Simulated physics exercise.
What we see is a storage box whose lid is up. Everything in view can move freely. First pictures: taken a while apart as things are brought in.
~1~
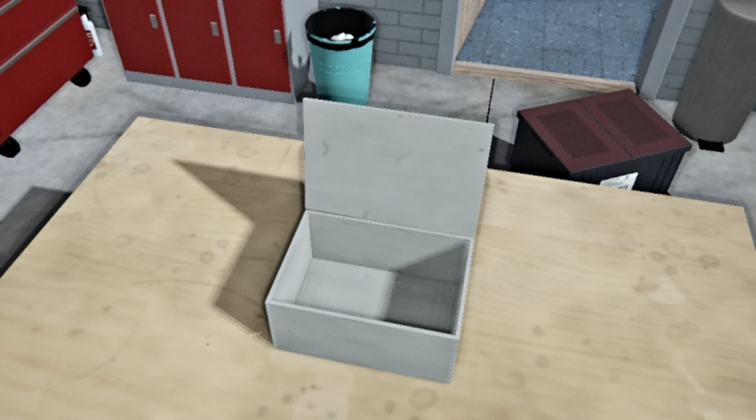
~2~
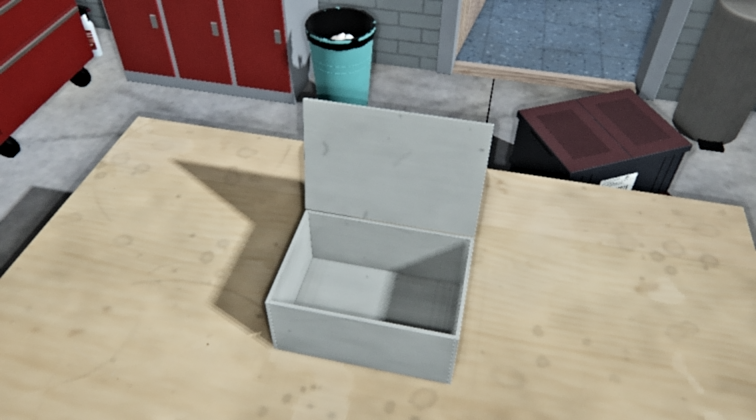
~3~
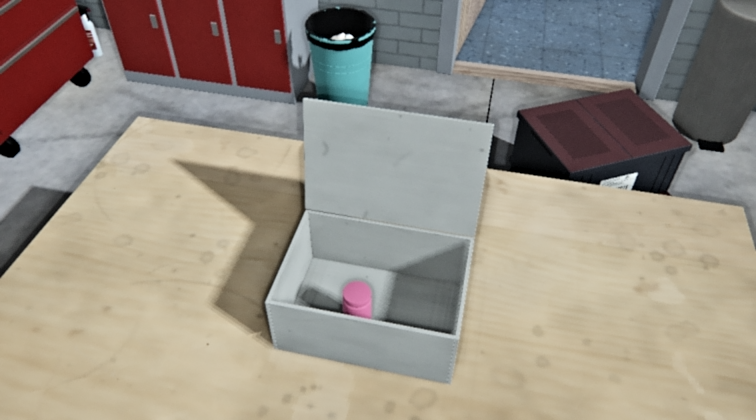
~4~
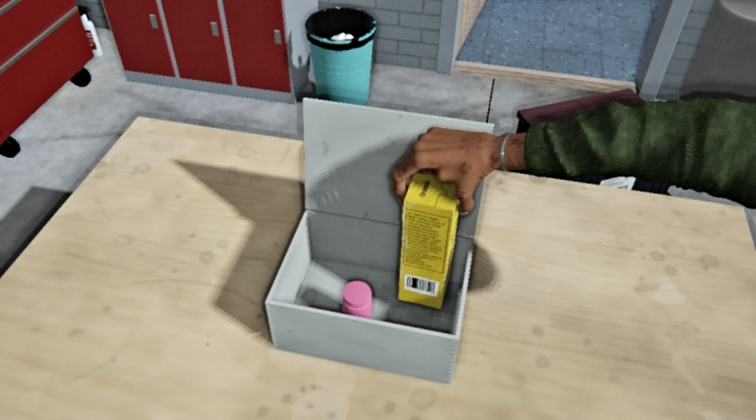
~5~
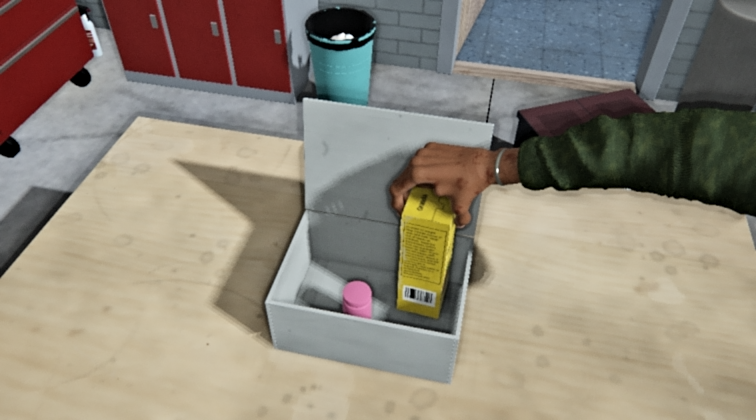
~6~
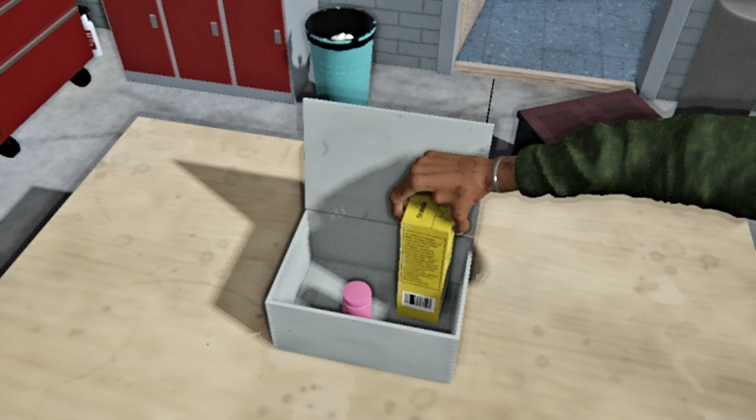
At first an open gray box sits empty on a wooden table, and then a pink shaker is standing inside it. A hand in a green sleeve reaches in from the right, holding a yellow carton upright, and lowers it slightly into the box beside the shaker.
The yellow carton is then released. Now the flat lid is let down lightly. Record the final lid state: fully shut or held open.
Lid blocked.
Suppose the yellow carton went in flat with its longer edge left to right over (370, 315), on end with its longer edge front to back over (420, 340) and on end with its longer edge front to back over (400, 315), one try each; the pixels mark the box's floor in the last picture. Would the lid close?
Well, first time it goes down fine, second time it won't go down, and third time it won't go down.
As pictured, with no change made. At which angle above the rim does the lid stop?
Angle: About 25°.
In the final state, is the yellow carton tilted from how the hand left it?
Looking at the last picture, it sits at an angle.
Then, 1.30 s later than the last frame, lid 79° above the rim.
Then, 3.00 s later than the last frame, lid 55° above the rim; yellow carton tilted by 13° near (421, 272).
Then, 3.30 s later than the last frame, lid 31° above the rim; yellow carton tilted by 37° near (416, 299).
When it is over, lid 25° above the rim; lying over in the box, yellow carton; pink shaker as before. End places, in pixels of the last picture, yellow carton near (417, 296).
